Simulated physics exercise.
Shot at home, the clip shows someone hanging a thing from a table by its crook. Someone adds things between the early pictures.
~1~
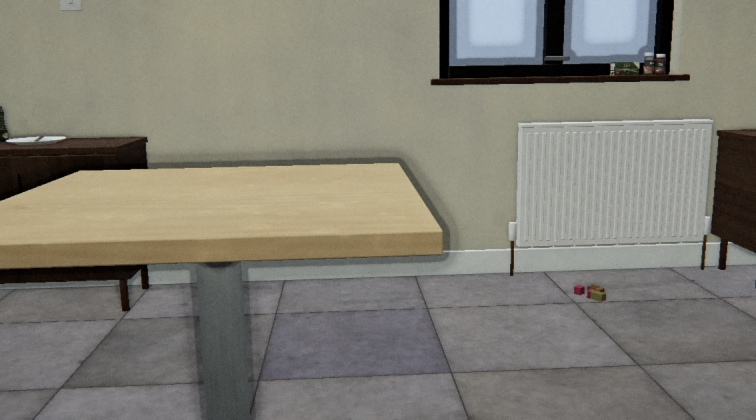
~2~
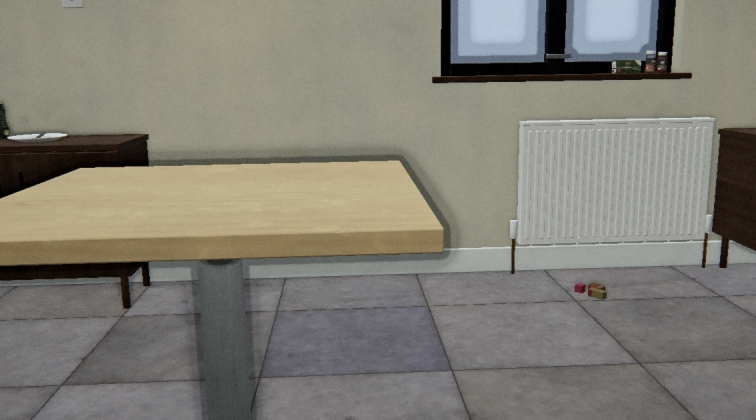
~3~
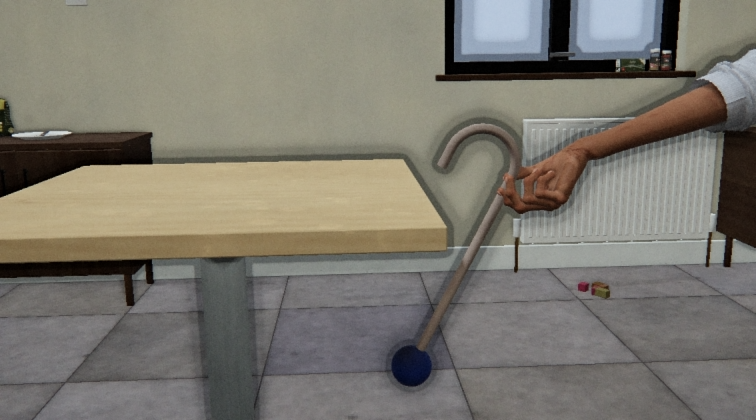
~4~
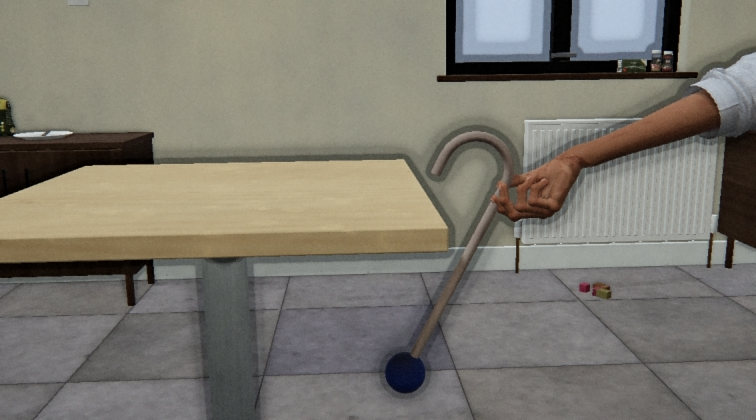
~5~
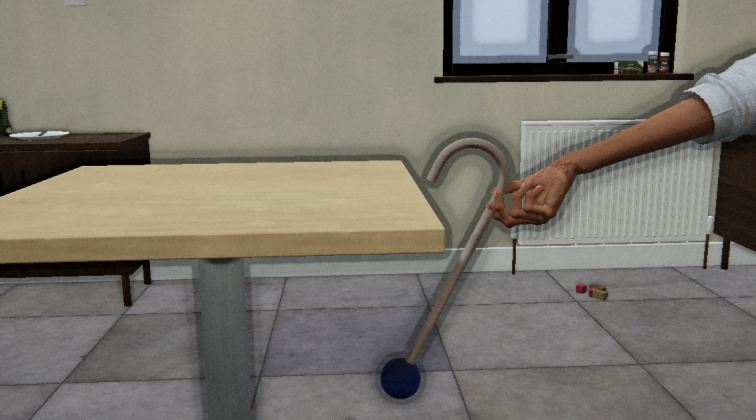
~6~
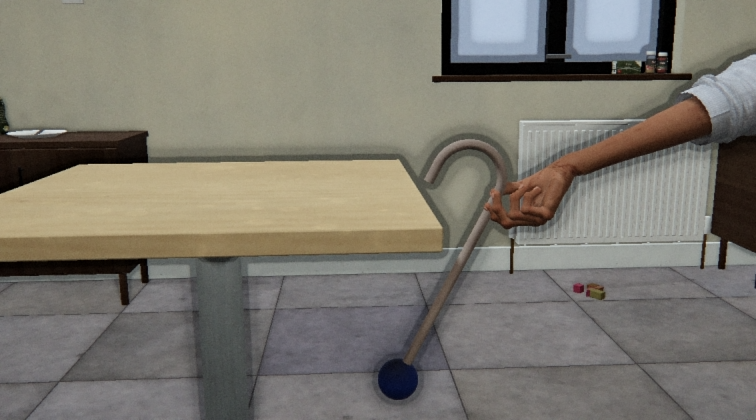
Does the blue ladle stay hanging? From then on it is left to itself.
No, watch, it will wind up down below.
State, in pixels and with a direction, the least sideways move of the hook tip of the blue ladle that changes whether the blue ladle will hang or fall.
Shift: 12 px, leftward.
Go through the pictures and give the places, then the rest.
In the first frame, table (215, 202).
In the second frame, table (216, 200).
In the third frame, still on the way; blue ladle (441, 255); table (219, 198).
In the fourth frame, still on the way; blue ladle (436, 263); table (220, 198).
In the fifth frame, still on the way; blue ladle (430, 269); table (217, 198).
In the sixth frame, in place, still held; blue ladle (428, 270); table (215, 197).
Then, 0.28 s later than the last frame, blue ladle dropping.
When it is over, the blue ladle slips off.
